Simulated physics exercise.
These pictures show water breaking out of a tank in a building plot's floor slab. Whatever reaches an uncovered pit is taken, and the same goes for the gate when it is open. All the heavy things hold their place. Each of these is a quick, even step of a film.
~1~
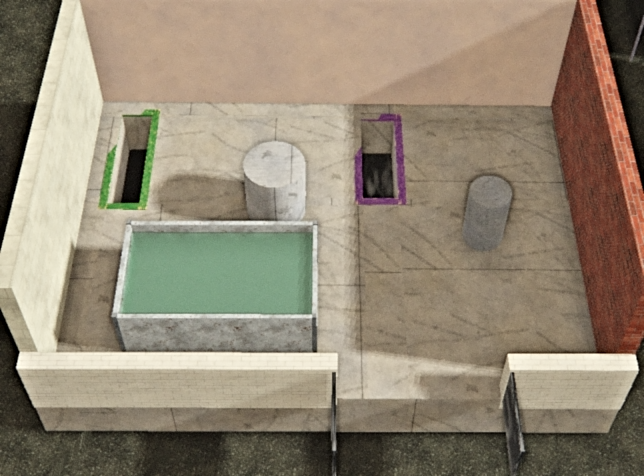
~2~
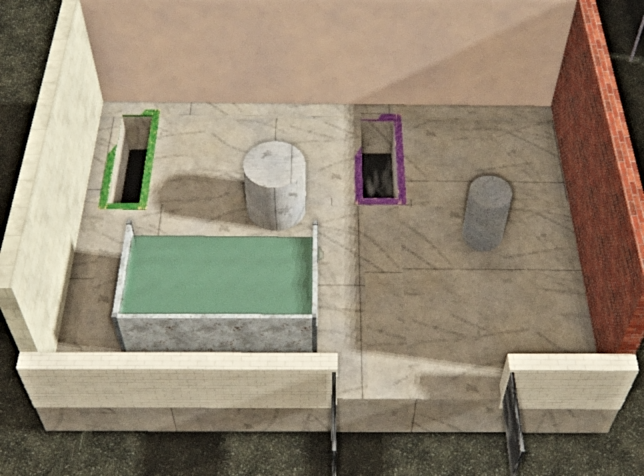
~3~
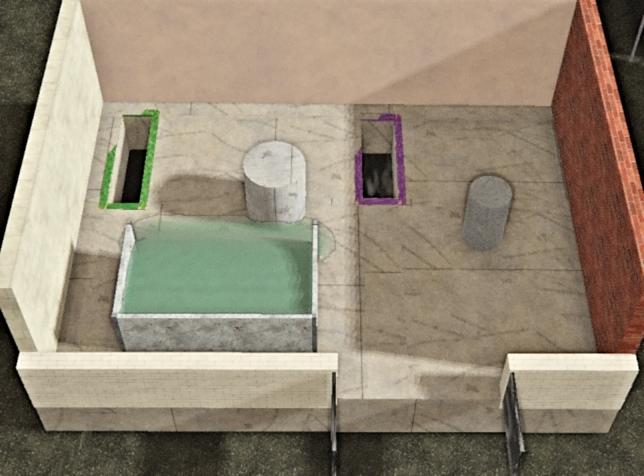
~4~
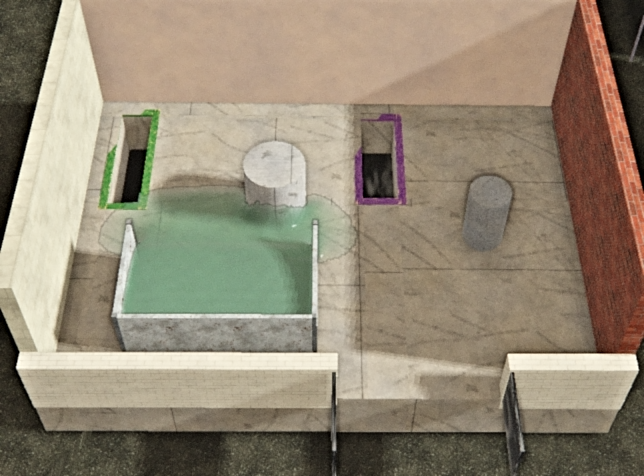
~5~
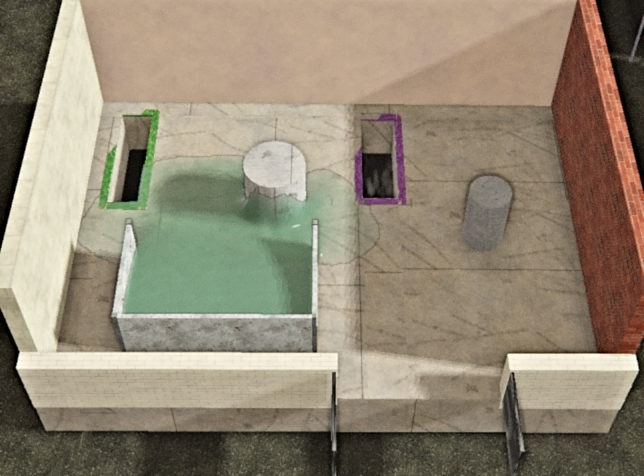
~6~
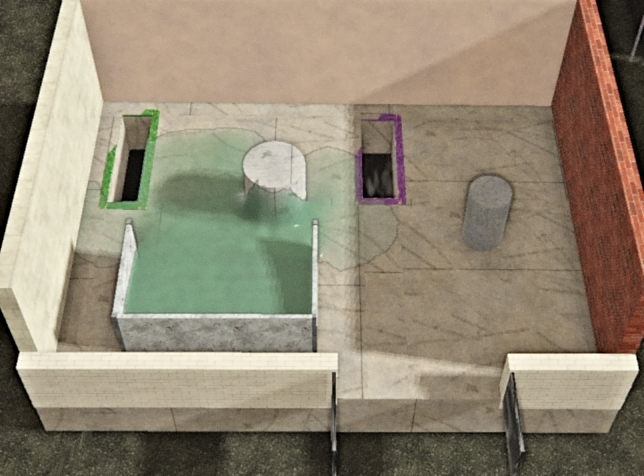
The video shows a tank of green water on a walled floor slab with two rectangular openings and two cylinders; the tank's far side opens, and water pours out, spreading across the floor around the larger, pale cylinder.
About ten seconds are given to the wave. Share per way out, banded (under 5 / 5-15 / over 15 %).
My prediction: The gate will receive a cut falling short of five per cent, the purple pit will receive a cut exceeding fifteen per cent, the green pit will receive a cut exceeding fifteen per cent.
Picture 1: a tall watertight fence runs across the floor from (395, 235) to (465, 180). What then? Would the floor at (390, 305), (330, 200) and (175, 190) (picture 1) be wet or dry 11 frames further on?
In that order, I'd expect them to be kept clear of the flood, reached by the flood and reached by the flood.
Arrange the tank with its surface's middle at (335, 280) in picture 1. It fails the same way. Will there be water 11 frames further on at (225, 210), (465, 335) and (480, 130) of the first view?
In that order: Awash, free of water, covered.
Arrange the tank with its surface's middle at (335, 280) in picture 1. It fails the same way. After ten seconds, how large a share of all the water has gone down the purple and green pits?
After ten seconds: Purple pit at 45 percent, green pit at 15 percent.
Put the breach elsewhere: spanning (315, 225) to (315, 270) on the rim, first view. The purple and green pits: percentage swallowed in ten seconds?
Purple about 20 %, green about 0 %.
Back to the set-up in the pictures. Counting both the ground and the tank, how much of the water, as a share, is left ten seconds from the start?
About 30 per cent.
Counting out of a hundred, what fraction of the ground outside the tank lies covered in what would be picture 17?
Around 50 percent of it.
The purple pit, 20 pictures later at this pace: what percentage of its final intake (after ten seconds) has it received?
Near 50 in a hundred.
A moment on, water covers 40 % of the floor; the gate 0 %, the purple pit 3 %, the green pit 4 %.
Next, water covers 50 % of the floor; the gate 0 %, the purple pit 7 %, the green pit 15 %.
Then, water covers 60 % of the floor; the gate 0 %, the purple pit 14 %, the green pit 27 %.
Later, water covers 70 % of the floor; the gate 0 %, the purple pit 21 %, the green pit 37 %.
In the end, water covers 75 % of the floor; the gate 1 %, the purple pit 28 %, the green pit 41 %.
